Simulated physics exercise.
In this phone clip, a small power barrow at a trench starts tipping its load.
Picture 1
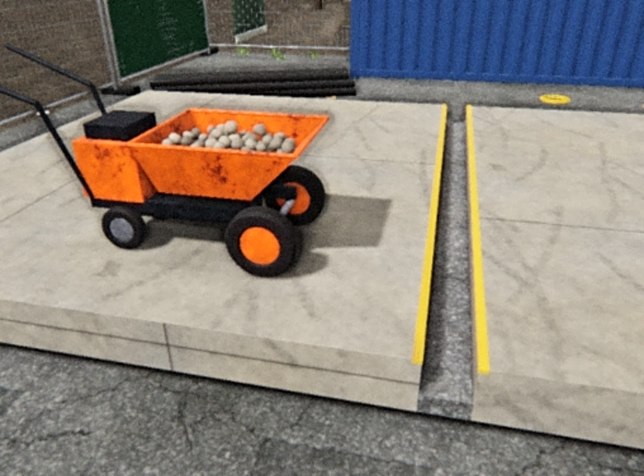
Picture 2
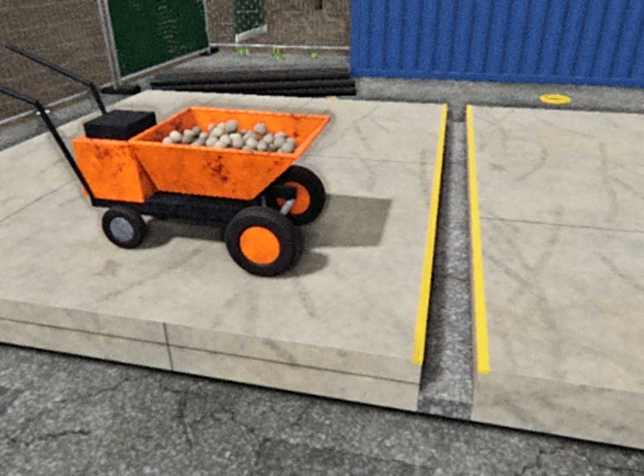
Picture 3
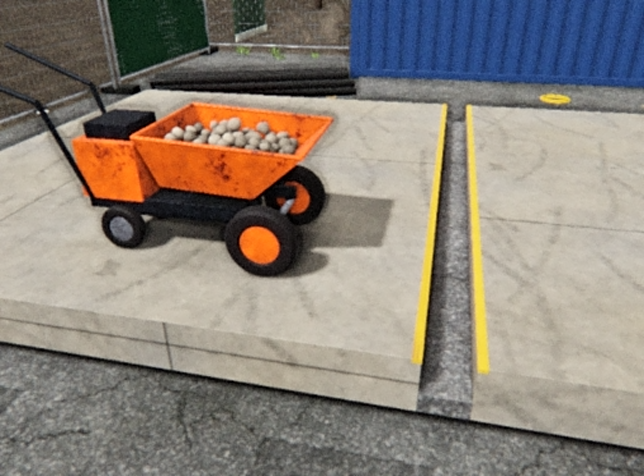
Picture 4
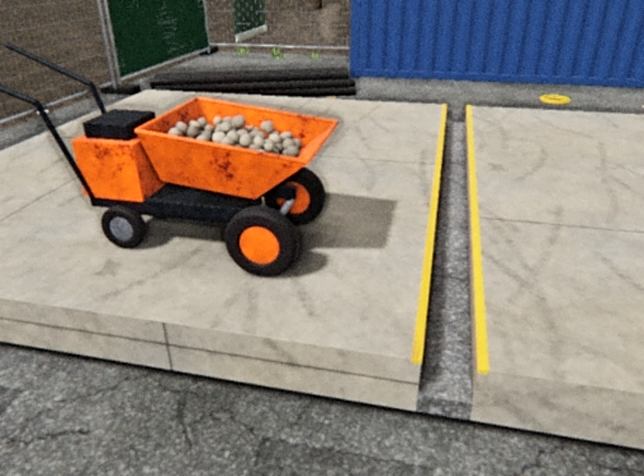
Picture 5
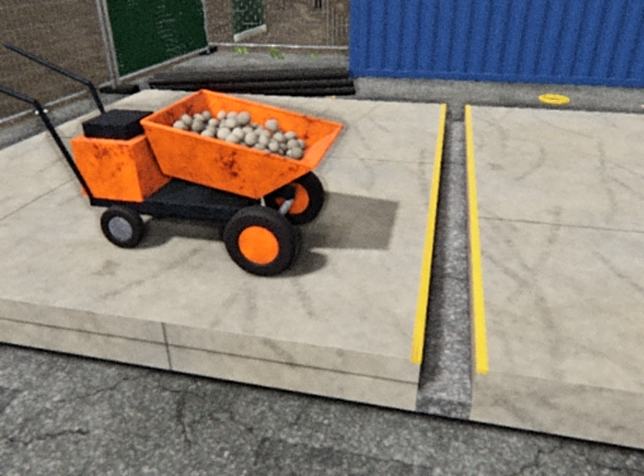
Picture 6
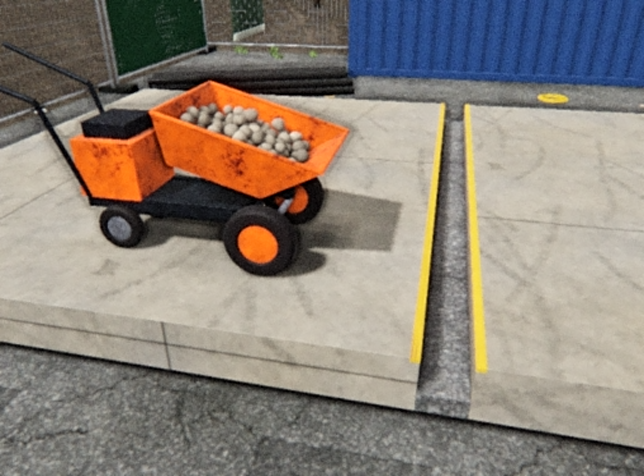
An orange power barrow slowly raises its skip of pebbles, tilting it toward the right.
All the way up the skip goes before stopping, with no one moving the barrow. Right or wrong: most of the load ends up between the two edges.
Wrong.
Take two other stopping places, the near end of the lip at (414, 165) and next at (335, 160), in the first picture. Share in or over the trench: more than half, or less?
First spot a minority of it, second spot the bulk of it.
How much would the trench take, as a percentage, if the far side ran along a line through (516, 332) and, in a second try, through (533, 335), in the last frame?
The first try comes to close to 30 per cent, the next to 30 per cent.
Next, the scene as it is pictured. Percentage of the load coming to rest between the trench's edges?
Result: Around 35 in a hundred.
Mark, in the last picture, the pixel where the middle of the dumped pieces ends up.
Resting centre, last picture - approx. (418, 256).
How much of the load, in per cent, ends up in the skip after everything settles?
Estimate: 20 %, roughly.
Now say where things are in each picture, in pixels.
Lip of the skip at (296, 157), level; top of the load at (224, 148), river pebbles; first edge of the trench at (422, 321); far edge at (482, 329), the trench under half as wide as the skip, and about as deep as wide, in the first frame.
Lip of the skip at (297, 157), level; top of the load at (225, 147), in the second frame.
Lip of the skip at (301, 159), tipped barely; top of the load at (215, 142), in the third frame.
Lip of the skip at (307, 162), tipped a little; top of the load at (219, 139), in the fourth frame.
Lip of the skip at (313, 167), tipped a little; top of the load at (211, 134), in the fifth frame.
Lip of the skip at (321, 173), tipped clearly; top of the load at (205, 121); first edge of the trench at (420, 320); far edge at (480, 328), in the sixth frame.
Soon after the last picture, skip tipped steeply; all in the skip.
A little later, skip tipped right over; about half in the skip; about half short of the trench; a stray few in or heaped over the trench; a stray few falling.
Later still, skip tipped right over; about a quarter in the skip; about half short of the trench; about a third in or heaped over the trench.
At rest, skip tipped right over; about a quarter in the skip; about half short of the trench; about a third in or heaped over the trench; none beyond it.
